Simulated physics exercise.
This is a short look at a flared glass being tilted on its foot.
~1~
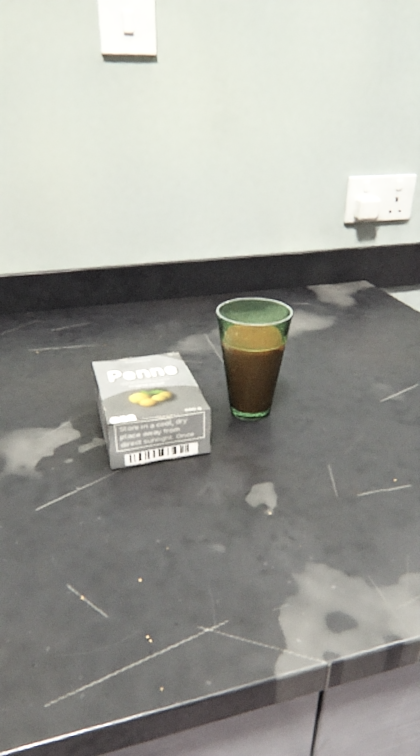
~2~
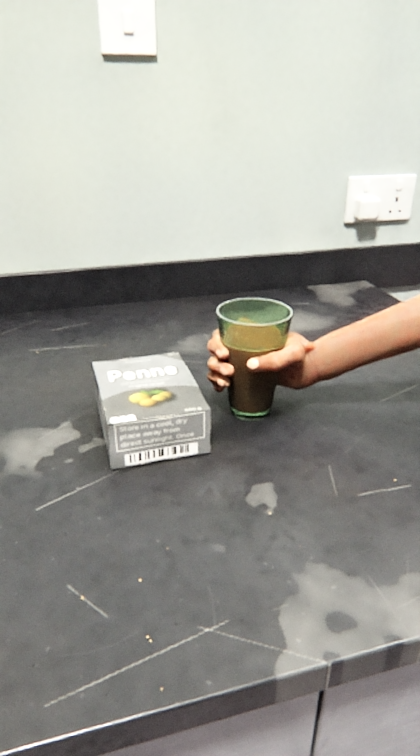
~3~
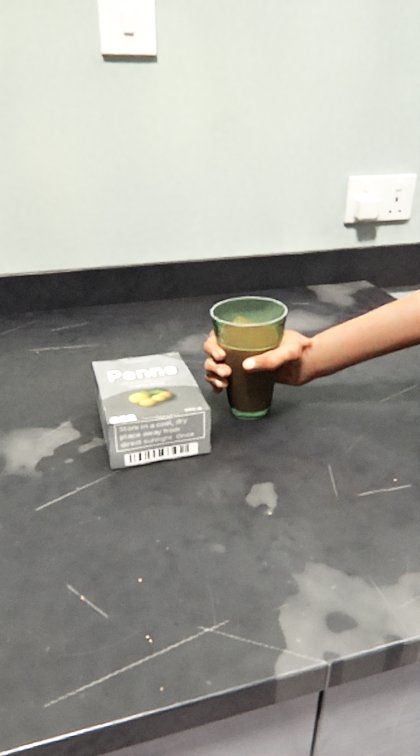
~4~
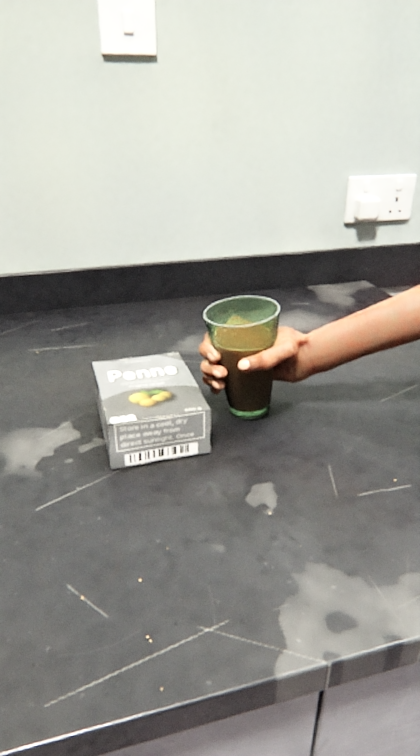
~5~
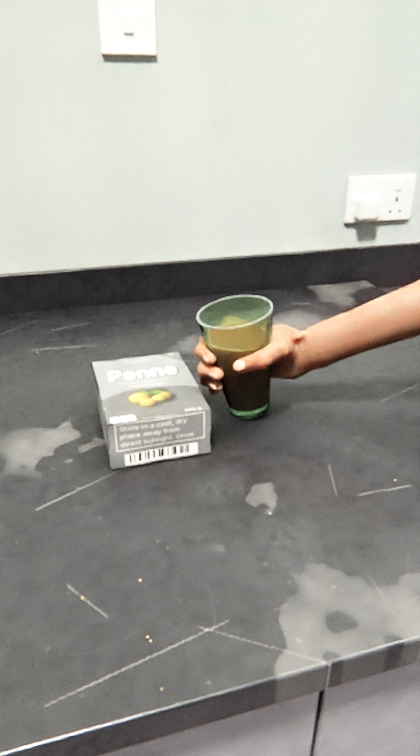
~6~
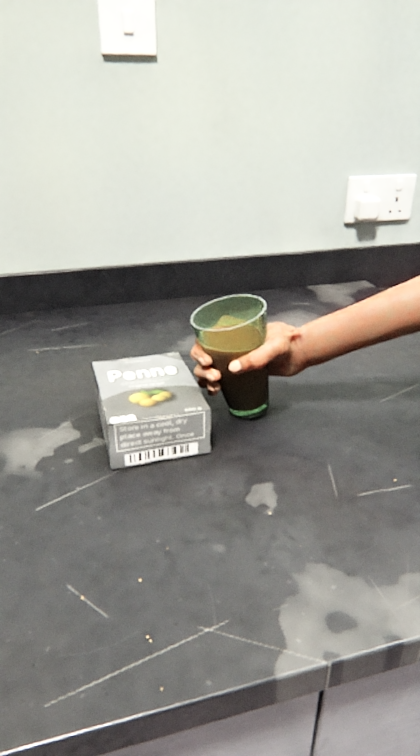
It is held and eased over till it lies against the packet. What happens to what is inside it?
The contents stay inside.
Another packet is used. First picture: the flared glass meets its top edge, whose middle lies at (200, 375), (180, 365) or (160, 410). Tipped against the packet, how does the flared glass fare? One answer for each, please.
In order: Survives; survives; sloshes out.
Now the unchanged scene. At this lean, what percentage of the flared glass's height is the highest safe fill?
About 80 per cent.
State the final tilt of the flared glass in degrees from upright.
At 30° or so.
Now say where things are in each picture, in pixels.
It stands upright; flared glass (252, 359) about three quarters full, in the first frame.
A hand takes hold; flared glass about three quarters full, surface at (253, 338); packet (148, 405), in the second frame.
It is leaning; flared glass (250, 358) about three quarters full, in the third frame.
Tipping on its foot; flared glass about three quarters full, surface at (243, 337); packet (148, 405), in the fourth frame.
The top moves towards the packet; flared glass (242, 357) about three quarters full, in the fifth frame.
On the way over; flared glass about three quarters full, surface at (234, 338); packet (148, 405), in the sixth frame.
A moment on, the flared glass leans by about 20°; all is still inside.
Further on, the flared glass leans by about 30°; all is still inside.
When it is over, the flared glass leans by about 30°, against the packet; all is still inside.
